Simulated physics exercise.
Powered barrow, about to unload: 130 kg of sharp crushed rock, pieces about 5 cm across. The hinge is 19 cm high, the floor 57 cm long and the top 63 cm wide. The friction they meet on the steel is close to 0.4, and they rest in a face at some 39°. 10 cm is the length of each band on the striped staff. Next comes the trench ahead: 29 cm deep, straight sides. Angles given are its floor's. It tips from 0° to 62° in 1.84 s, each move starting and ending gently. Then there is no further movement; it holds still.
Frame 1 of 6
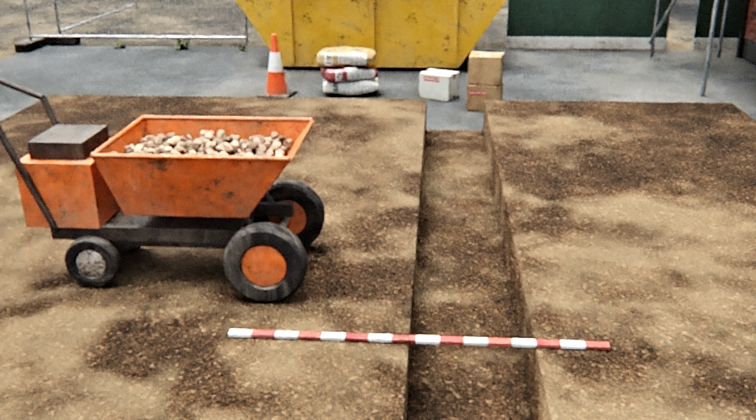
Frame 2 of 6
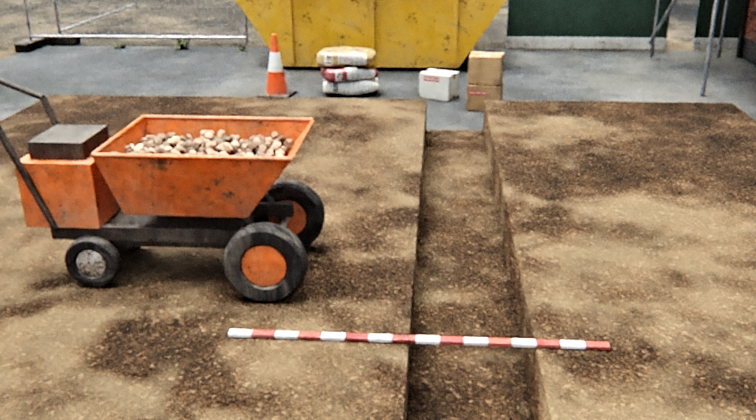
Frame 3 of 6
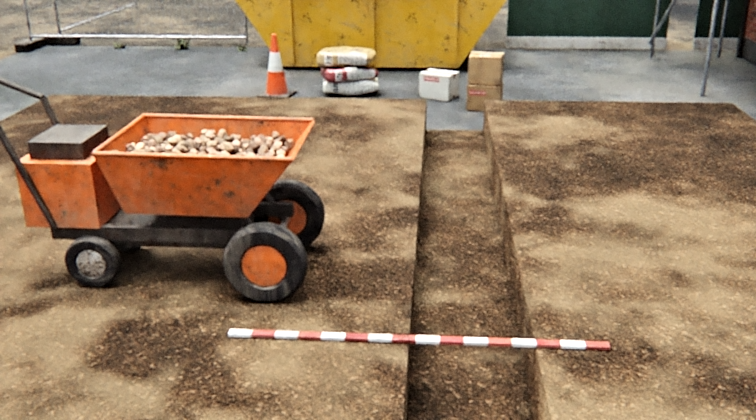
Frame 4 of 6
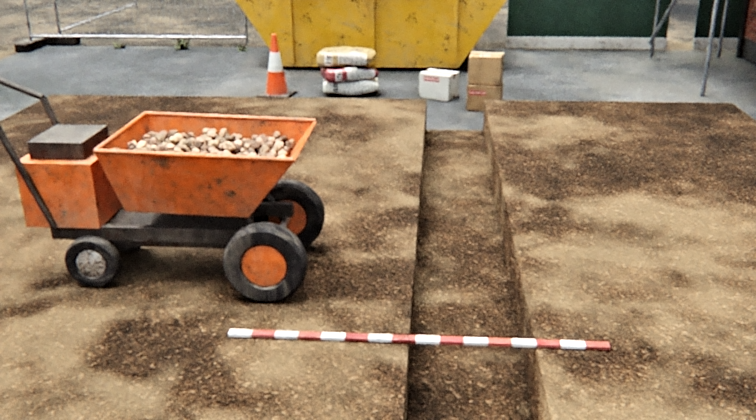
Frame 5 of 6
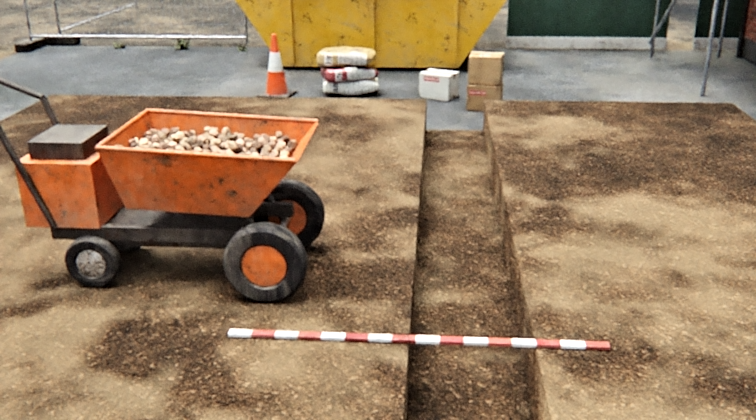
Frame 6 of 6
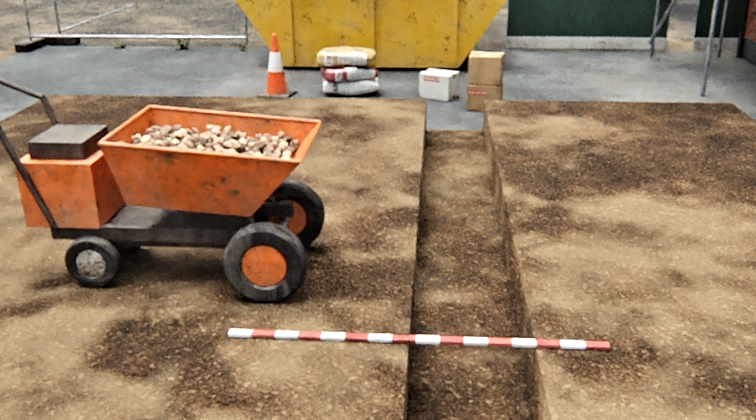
An orange barrow's tray of stones tilts slightly toward the right beside a shallow trench.
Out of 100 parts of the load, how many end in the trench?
Some 32 out of 100.
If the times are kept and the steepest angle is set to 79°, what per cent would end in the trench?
Then about 85 per cent.
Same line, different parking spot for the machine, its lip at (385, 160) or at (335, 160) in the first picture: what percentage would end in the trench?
Near 45 and near 40 percent.
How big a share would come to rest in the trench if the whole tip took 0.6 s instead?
It would be near 55 percent.
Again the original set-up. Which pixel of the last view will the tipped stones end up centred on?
Centre estimate: Around (442, 320).
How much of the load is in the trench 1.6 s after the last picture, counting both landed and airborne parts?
Around 0 per cent of it, at that instant.
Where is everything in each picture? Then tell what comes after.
In the first frame, the tray is at 0°, its lip at (290, 159); the top of the load is at (211, 140).
In the second frame, lip at (290, 159), floor tilted 0°, highest stones at (211, 140).
In the third frame, the tray is at 1°, its lip at (292, 160); the top of the load is at (201, 139).
In the fourth frame, the tray is at 2°, its lip at (293, 160); the top of the load is at (203, 138).
In the fifth frame, lip at (296, 161), floor tilted 3°, highest stones at (195, 135).
In the sixth frame, the tray is at 4°, its lip at (299, 162); the top of the load is at (189, 132).
Then, 1.1 s after the last picture the floor is at 52°, 100 % in the tray; the foremost stones are at (357, 208).
Then, 1.6 s after the last picture the floor is at 62°, 94 % in the tray, 4 % short of the trench, 2 % in the trench; the foremost stones are at (438, 304).
Then, 2.0 s after the last picture the floor is at 62°, 81 % in the tray, 7 % short of the trench, 12 % in the trench; the foremost stones are at (490, 340).
Then, 3.9 s after the last picture the floor is at 62°, 59 % in the tray, 9 % short of the trench, 32 % in the trench; the foremost stones are at (513, 327).
